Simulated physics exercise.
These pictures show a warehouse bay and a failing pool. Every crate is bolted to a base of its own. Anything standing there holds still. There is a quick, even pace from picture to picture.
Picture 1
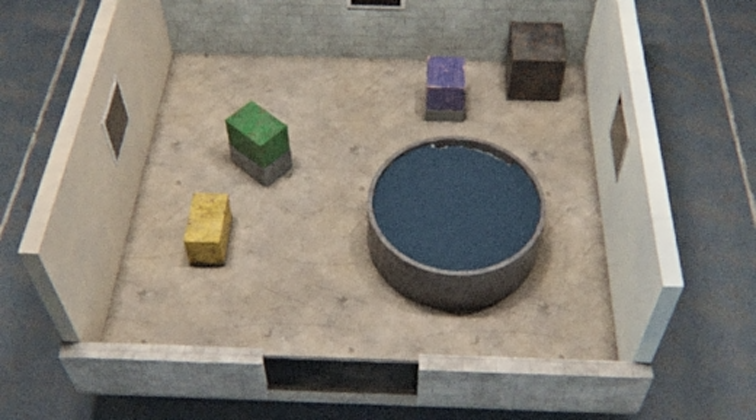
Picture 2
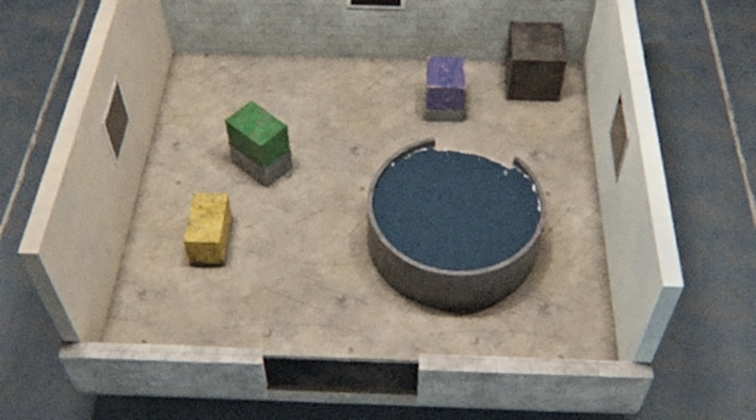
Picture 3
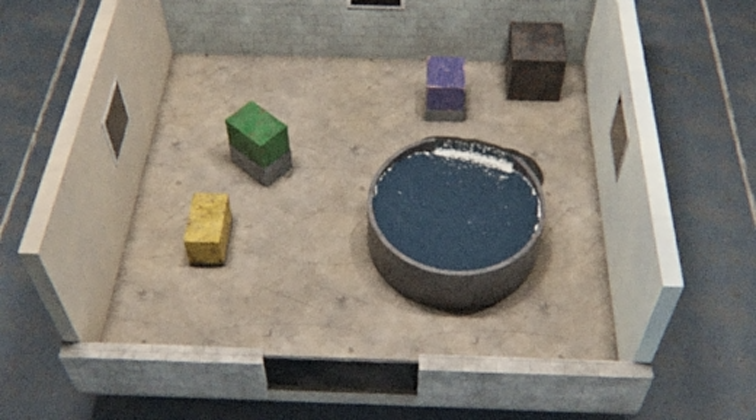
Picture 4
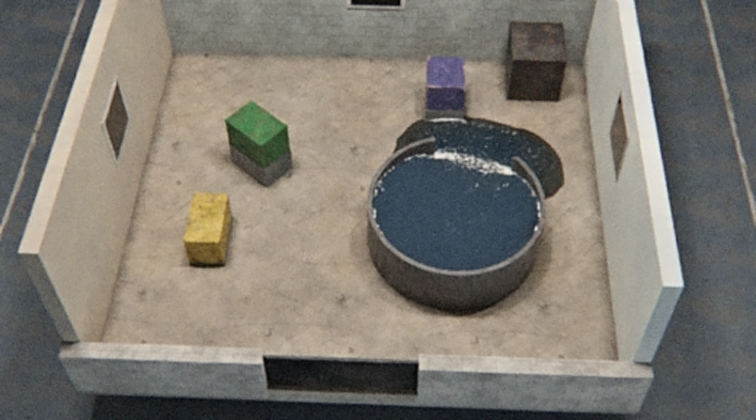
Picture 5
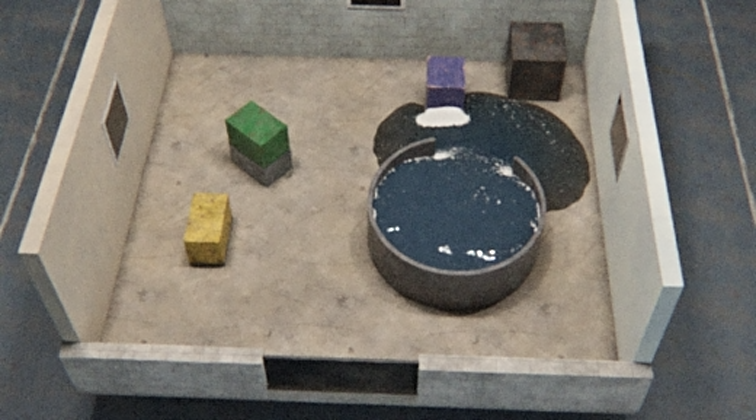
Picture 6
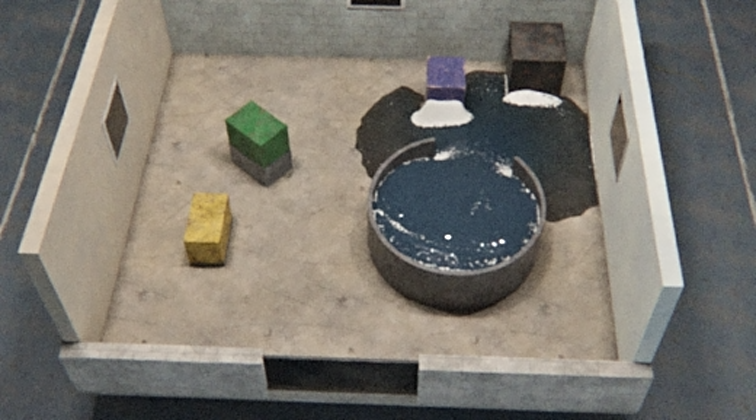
Water pours from the round pool's far side and spreads around the purple and dark blocks.
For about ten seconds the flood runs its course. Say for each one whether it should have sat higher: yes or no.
Green crate - no; yellow crate - yes; blue crate - yes.
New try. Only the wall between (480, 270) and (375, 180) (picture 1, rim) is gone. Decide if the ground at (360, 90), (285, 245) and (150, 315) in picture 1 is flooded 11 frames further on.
Spot one spared, spot two inundated, spot three inundated.
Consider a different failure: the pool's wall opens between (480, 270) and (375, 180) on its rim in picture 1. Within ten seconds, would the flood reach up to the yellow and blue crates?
Result: Yellow crate reached, blue crate not reached.
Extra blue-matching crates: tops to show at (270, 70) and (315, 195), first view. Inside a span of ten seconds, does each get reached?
Becomes wet, is left dry.
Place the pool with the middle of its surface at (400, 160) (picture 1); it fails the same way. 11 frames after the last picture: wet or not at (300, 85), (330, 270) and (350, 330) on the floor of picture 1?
First drenched; next unwetted; last unwetted.
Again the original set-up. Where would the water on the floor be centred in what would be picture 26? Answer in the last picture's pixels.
I reckon somewhere around (447, 162).
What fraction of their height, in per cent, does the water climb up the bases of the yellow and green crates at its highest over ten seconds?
The first reaches around 260 in a hundred, the second around 30.
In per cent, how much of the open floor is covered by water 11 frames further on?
Estimate: Near 40 %.
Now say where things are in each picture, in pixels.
In the first frame, the round pool at (456, 205) is whole and still.
In the second frame, water pours out on the round pool's far side and has run to a hidden place.
In the third frame, the front is at (429, 141), out from the gap on the round pool's far side.
In the fourth frame, water pours out on the round pool's far side and has run to (426, 123).
In the fifth frame, water pours out on the round pool's far side and has run to (541, 111).
In the sixth frame, the front is at (504, 76), out from the gap on the round pool's far side.
A moment on, water covers 25 % of the floor; the green crate not reached, the yellow crate not reached, the blue crate water round its plinth.
Next, water covers 40 % of the floor; the green crate water round its plinth, the yellow crate not reached, the blue crate water round its plinth.
Then, water covers 55 % of the floor; the green crate water round its plinth, the yellow crate water round its plinth, the blue crate water round its plinth.
Later, water covers 90 % of the floor; the green crate water round its plinth, the yellow crate water round its plinth, the blue crate water round its plinth.
In the end, water covers 100 % of the floor; the green crate stayed above the water, the yellow crate was topped, the blue crate was topped.
